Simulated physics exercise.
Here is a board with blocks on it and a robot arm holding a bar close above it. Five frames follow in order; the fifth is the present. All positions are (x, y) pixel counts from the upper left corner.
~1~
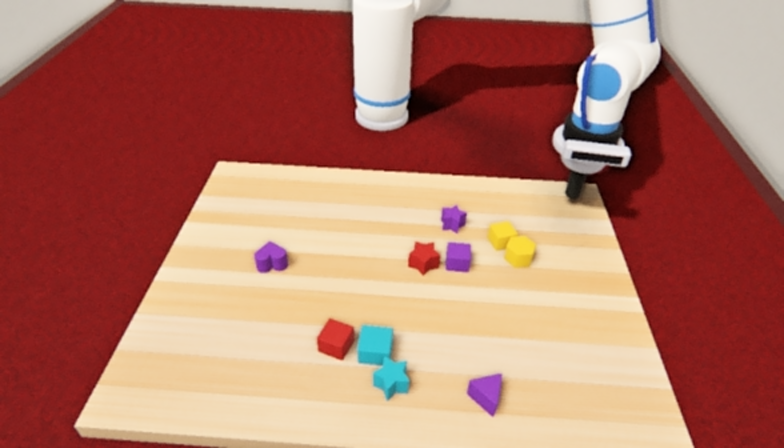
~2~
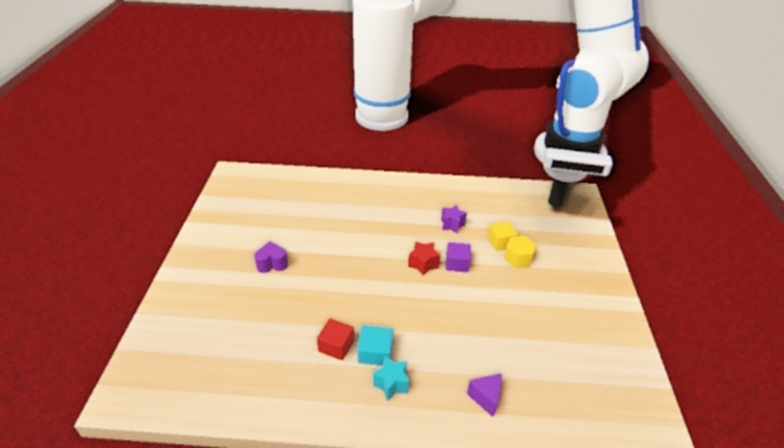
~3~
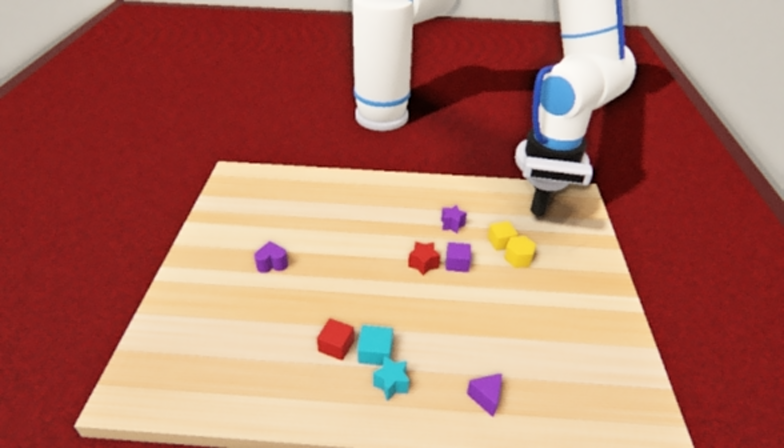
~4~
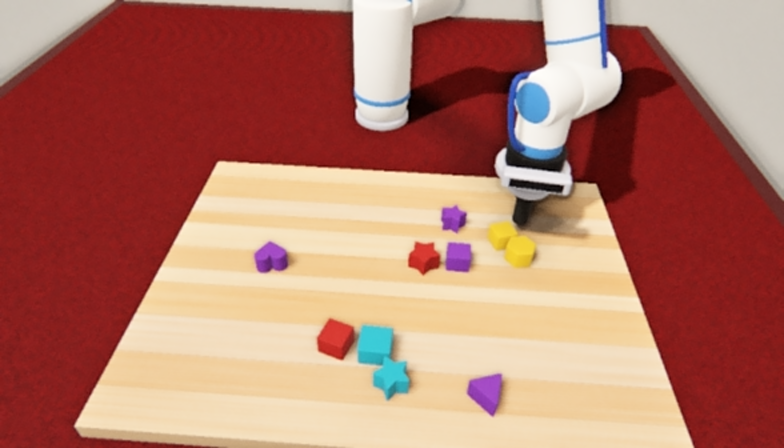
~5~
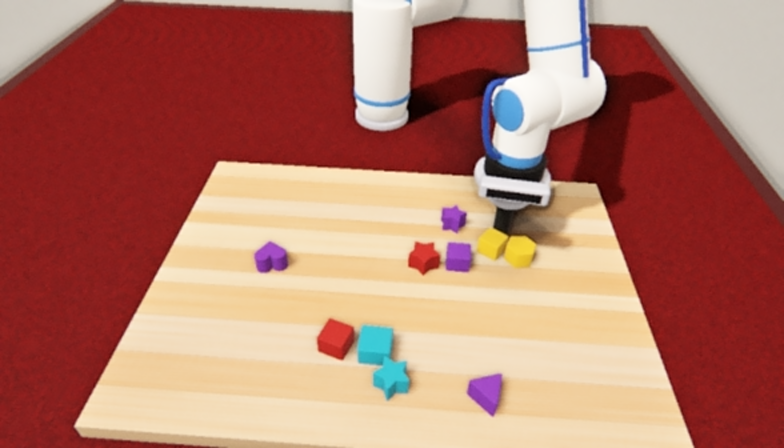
At the start, a robot arm holds a dark bar over the far right corner of a wooden board scattered with red, purple, yellow and turquoise blocks. The arm moves left and slightly nearer, reaches the yellow square block, and nudges it slightly left and nearer while the other blocks stay still.
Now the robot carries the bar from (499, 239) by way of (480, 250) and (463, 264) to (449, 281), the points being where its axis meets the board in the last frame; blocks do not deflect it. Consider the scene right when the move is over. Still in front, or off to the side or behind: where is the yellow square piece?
The bar moves past it.
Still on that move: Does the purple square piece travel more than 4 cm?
Yes, that is how it ends up.
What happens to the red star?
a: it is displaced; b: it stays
a - it is displaced.
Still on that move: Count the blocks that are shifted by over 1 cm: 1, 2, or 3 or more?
I expect three or more blocks to move.
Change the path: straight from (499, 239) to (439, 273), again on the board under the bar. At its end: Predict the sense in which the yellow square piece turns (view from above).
Looking from above, the answer is counterclockwise.
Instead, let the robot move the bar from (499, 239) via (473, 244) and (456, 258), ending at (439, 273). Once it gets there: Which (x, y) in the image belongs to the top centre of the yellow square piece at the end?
The yellow square piece ends near (486, 246).
On the path given first. One third of the way, bar at (481, 241); yellow square piece at (483, 250), turned 35° anticlockwise.
Two thirds of the way, bar at (464, 255); red star at (421, 252), turned 25° clockwise; purple square piece at (446, 260); yellow square piece at (482, 260), turned 80° anticlockwise.
At the end, bar at (450, 271); red star at (415, 254), turned 65° clockwise; purple square piece at (427, 272), turned 25° clockwise; yellow square piece at (482, 261), turned 90° anticlockwise; yellow hexagon not moved.
